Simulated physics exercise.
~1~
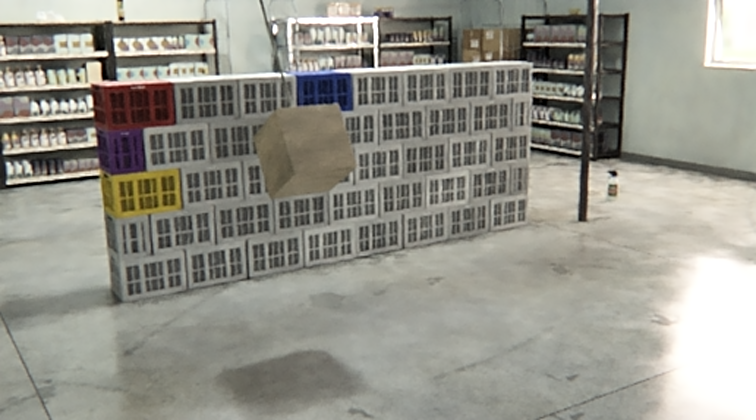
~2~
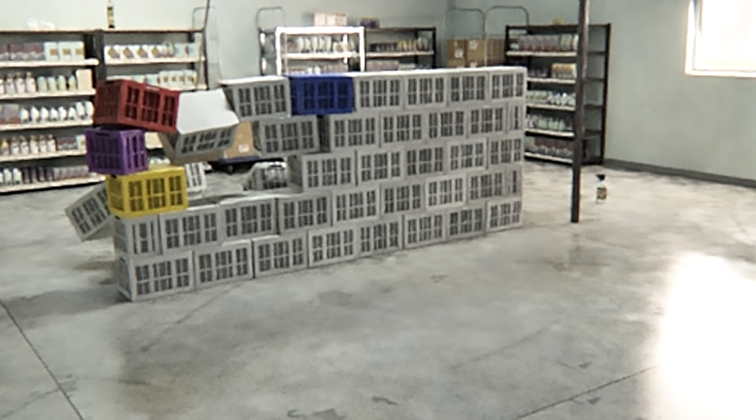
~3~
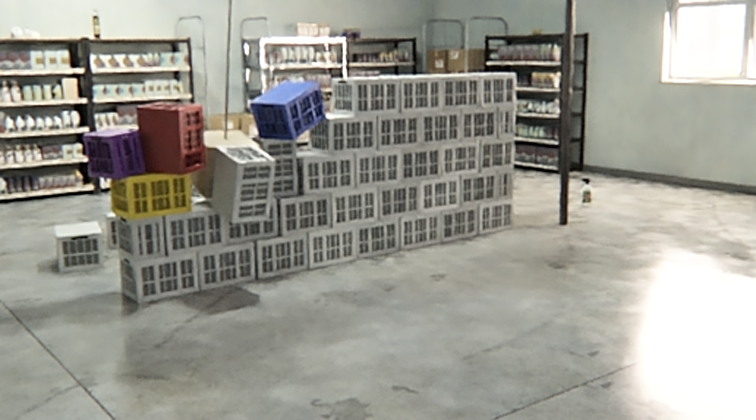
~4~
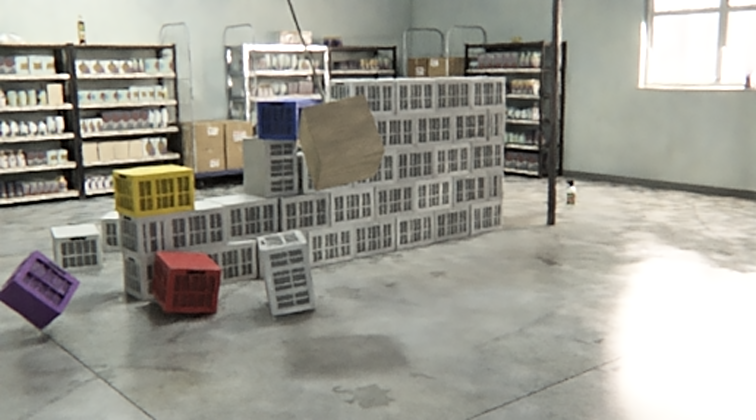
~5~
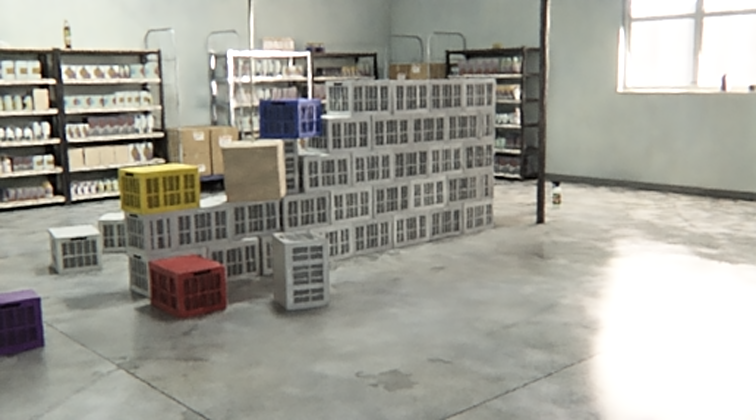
A swinging box smashes into the crate wall, toppling its left side, including the red crate.
